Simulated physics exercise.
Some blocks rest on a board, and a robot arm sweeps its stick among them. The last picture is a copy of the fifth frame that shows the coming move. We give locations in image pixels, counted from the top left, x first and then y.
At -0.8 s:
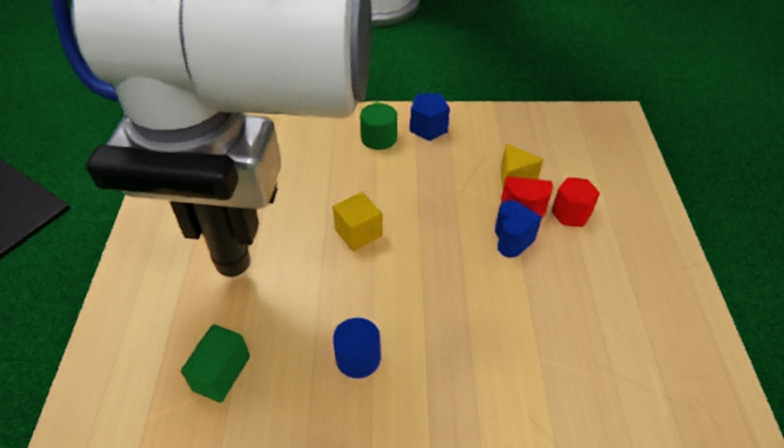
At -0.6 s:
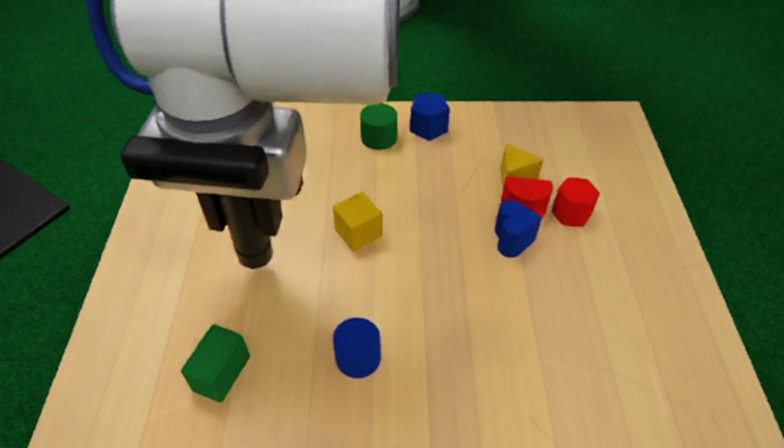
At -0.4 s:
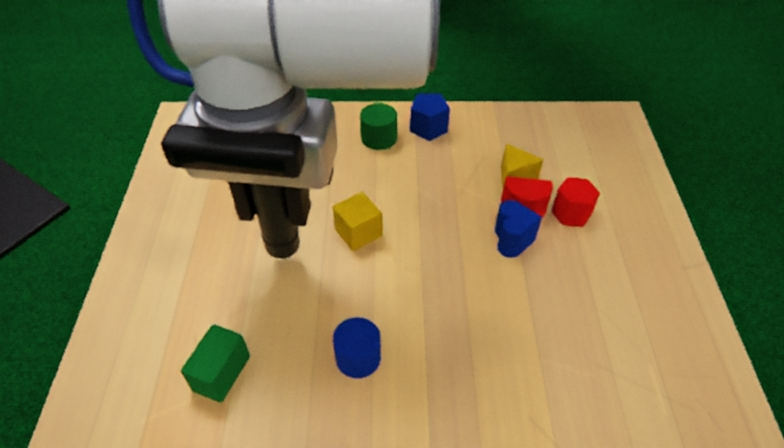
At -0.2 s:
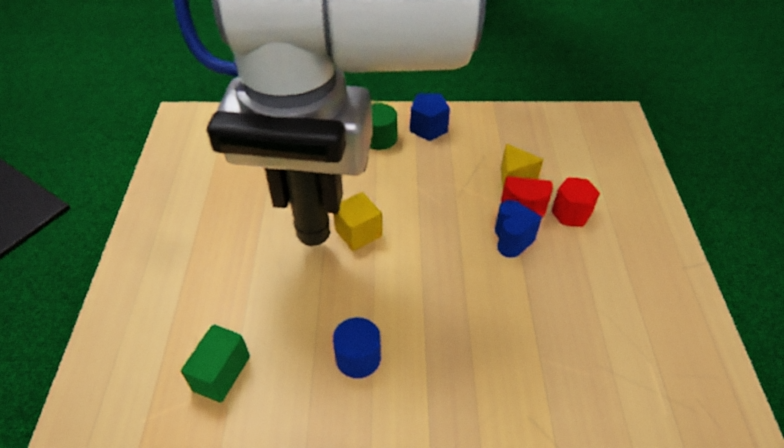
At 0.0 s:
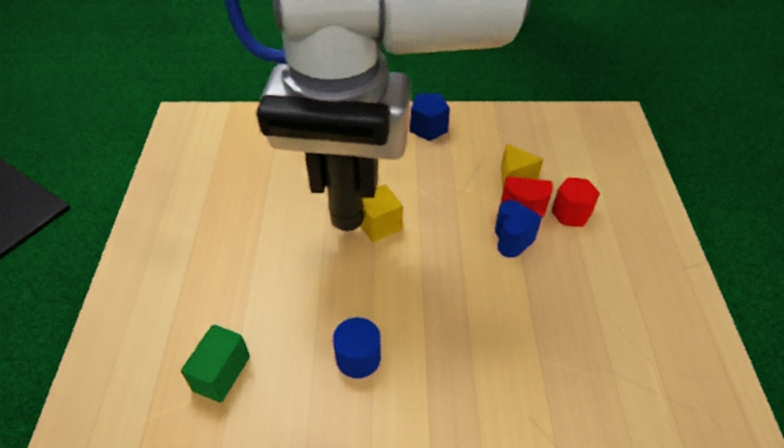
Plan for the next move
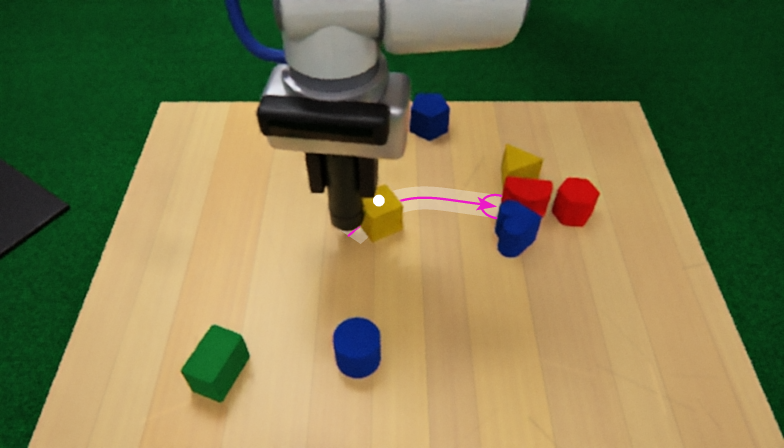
The video shows a robot arm moving its black stick rightward and slightly away across a wooden board of colored blocks, then nudging the yellow block a short way to the right while the other blocks stay still.
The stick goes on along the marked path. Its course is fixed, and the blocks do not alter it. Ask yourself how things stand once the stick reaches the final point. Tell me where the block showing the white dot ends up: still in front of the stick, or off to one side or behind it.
In front, still.
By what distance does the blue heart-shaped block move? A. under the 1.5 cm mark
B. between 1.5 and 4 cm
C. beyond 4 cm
The correct letter is A.
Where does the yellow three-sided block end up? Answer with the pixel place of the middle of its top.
I expect it at (543, 155).
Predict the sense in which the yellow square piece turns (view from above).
Its rotation is clockwise.
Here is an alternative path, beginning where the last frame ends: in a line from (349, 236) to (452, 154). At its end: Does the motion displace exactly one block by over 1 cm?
Yes, that is what happens.
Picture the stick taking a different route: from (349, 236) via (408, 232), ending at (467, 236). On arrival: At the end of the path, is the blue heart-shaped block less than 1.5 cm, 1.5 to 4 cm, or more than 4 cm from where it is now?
Distance: Below 1.5 cm.
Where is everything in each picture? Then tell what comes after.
Stick's lower end at (234, 264); yellow square piece at (357, 209); blue heart-shaped block at (518, 216); yellow three-sided block at (520, 158); red D-shaped block at (530, 187); red hexagon at (580, 189), in the first picture.
Stick at (256, 256); blocks still, in the second picture.
Stick at (283, 246); blocks still, in the third picture.
Stick at (314, 234); blocks still, in the fourth picture.
Stick at (347, 220); yellow square piece at (379, 201); blue heart-shaped block at (518, 216); yellow three-sided block at (520, 158); red D-shaped block at (530, 187); red hexagon at (580, 189), in the fifth picture.
Drawn move, from (349, 236) via (389, 205) and (442, 199), ending at (497, 206); the dot is on the yellow square piece.
The first path, step by step. One third of the way, stick at (389, 189); yellow square piece at (425, 181), turned 45° clockwise.
Two thirds of the way, stick at (444, 183); yellow square piece at (479, 176), turned 40° clockwise.
At the end, stick at (500, 190); yellow square piece at (535, 179), turned 20° clockwise; blue heart-shaped block still; yellow three-sided block at (543, 155), turned 70° anticlockwise; red D-shaped block at (578, 188); red hexagon at (623, 194), turned 20° clockwise.
